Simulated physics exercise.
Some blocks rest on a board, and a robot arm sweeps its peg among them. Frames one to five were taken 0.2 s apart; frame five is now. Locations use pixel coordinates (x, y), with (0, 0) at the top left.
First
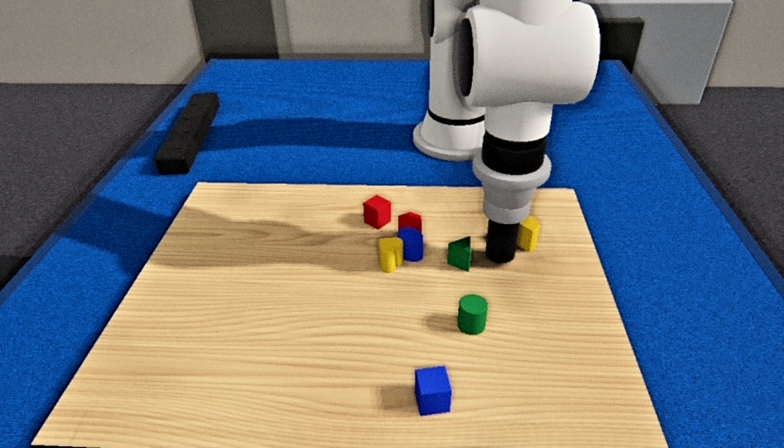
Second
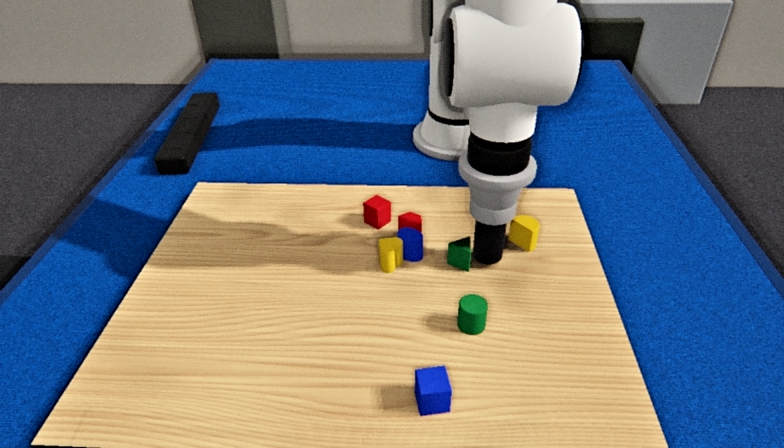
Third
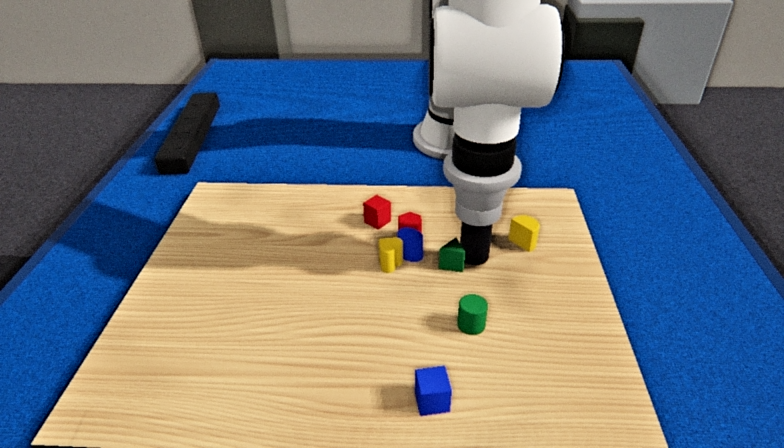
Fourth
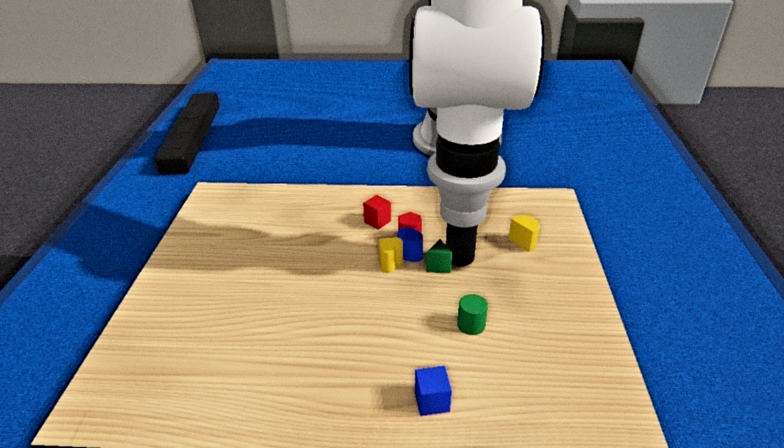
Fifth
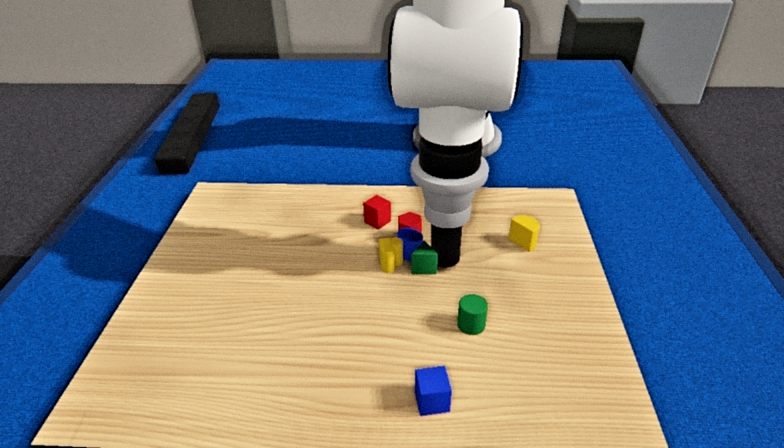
A white robot arm with a black peg stands at the far side of a pale wooden board on a blue surface, seen from the front and slightly above. Red, yellow and blue blocks cluster near the board's upper middle, with a yellow block to the right and a green cylinder and blue cube nearer. The peg slides left, pushing a green triangular block up beside the cluster, while the camera stays still.
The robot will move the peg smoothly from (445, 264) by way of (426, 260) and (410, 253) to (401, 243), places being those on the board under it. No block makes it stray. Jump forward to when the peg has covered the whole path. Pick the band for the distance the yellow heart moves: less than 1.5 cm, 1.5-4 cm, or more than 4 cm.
Travels under 1.5 cm.
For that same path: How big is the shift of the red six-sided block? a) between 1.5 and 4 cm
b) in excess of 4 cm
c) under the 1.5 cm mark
My answer is option a.
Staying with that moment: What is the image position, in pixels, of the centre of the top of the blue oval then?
If I read the scene right, the answer is (374, 218).
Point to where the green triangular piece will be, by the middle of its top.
At roughly (408, 249).
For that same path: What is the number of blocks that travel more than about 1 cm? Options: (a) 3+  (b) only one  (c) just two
I choose a.
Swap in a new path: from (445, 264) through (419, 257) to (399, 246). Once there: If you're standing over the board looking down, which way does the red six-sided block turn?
Direction: Clockwise.
The first path, step by step. Halfway along, peg (417, 251); yellow heart (387, 244); blue oval (392, 228), turned 15° clockwise; green triangular piece (408, 249), turned 40° anticlockwise.
At the end, peg (401, 238); yellow heart (387, 244); red six-sided block (407, 208), turned 50° clockwise; blue oval (374, 218), turned 15° anticlockwise; green triangular piece (408, 249), turned 40° anticlockwise.
